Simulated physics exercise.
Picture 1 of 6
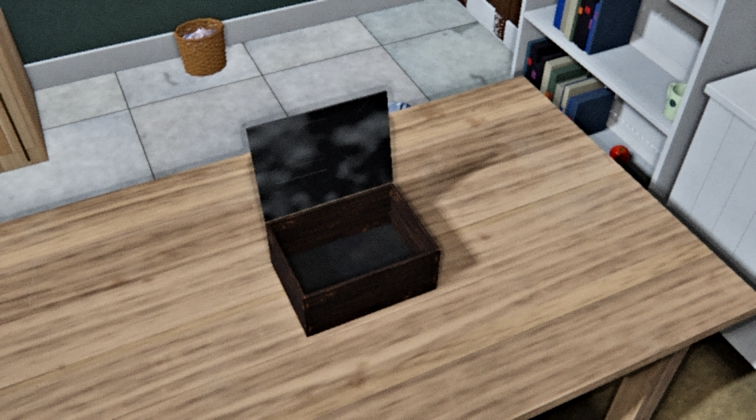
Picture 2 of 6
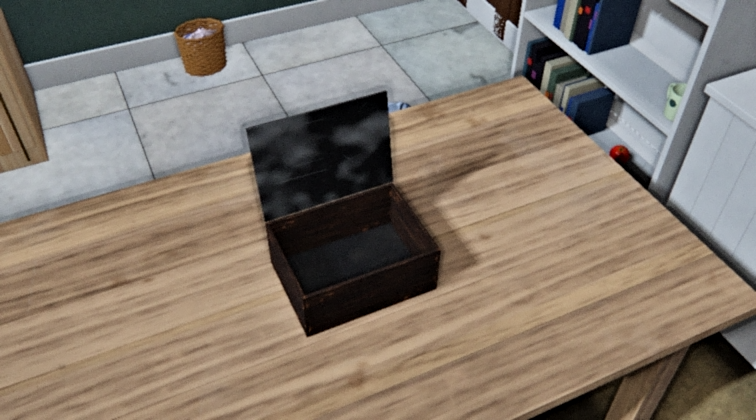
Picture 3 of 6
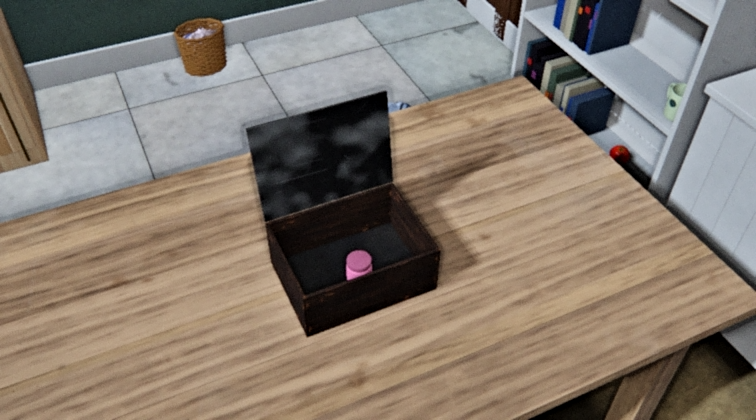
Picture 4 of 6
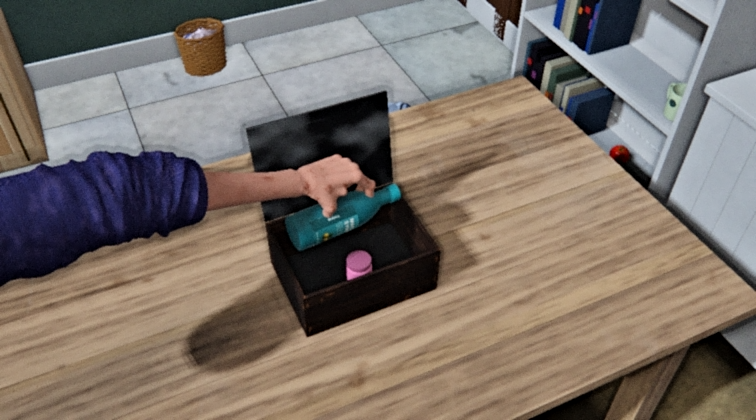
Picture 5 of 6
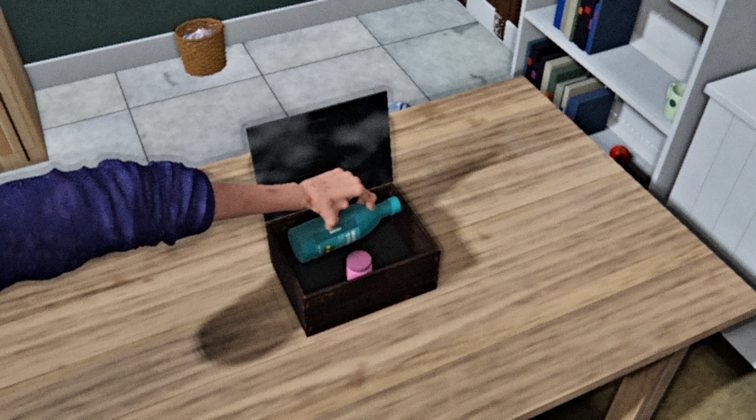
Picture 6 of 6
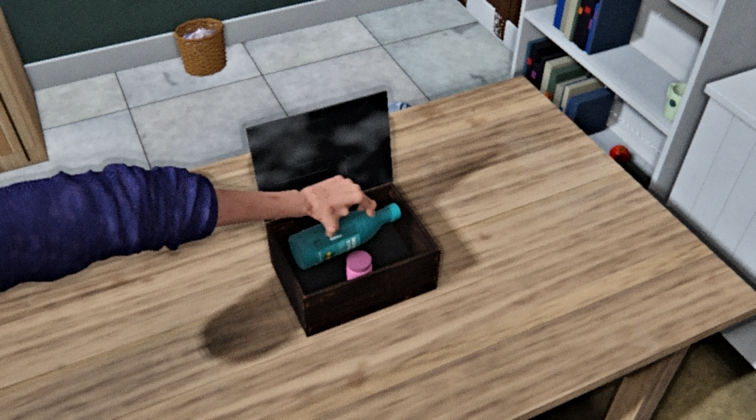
A pink object appears inside an open dark wooden box on a table, then a hand in a purple sleeve, reaching from the left, lowers a turquoise bottle slightly into the box behind it.
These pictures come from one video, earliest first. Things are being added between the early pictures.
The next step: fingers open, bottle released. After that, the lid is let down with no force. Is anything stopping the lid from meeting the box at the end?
My guess is the lid comes all the way down.
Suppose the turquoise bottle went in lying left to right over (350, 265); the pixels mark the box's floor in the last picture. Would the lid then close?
Note: It lowers fully.
Then, 0.30 s on from there, turquoise bottle shifted about its own width near (341, 253).
Then, 1.40 s on from there, lid 75° above the rim; turquoise bottle shifted well along near (335, 247).
Then, 1.70 s on from there, lid 46° above the rim; turquoise bottle shifted well along near (336, 247).
Then, 1.90 s on from there, lid 17° above the rim; turquoise bottle shifted well along near (336, 247).
In the end, lid shut; moved from the start, turquoise bottle; pink shaker unmoved. At the end, from the last picture's camera, turquoise bottle near (336, 247).
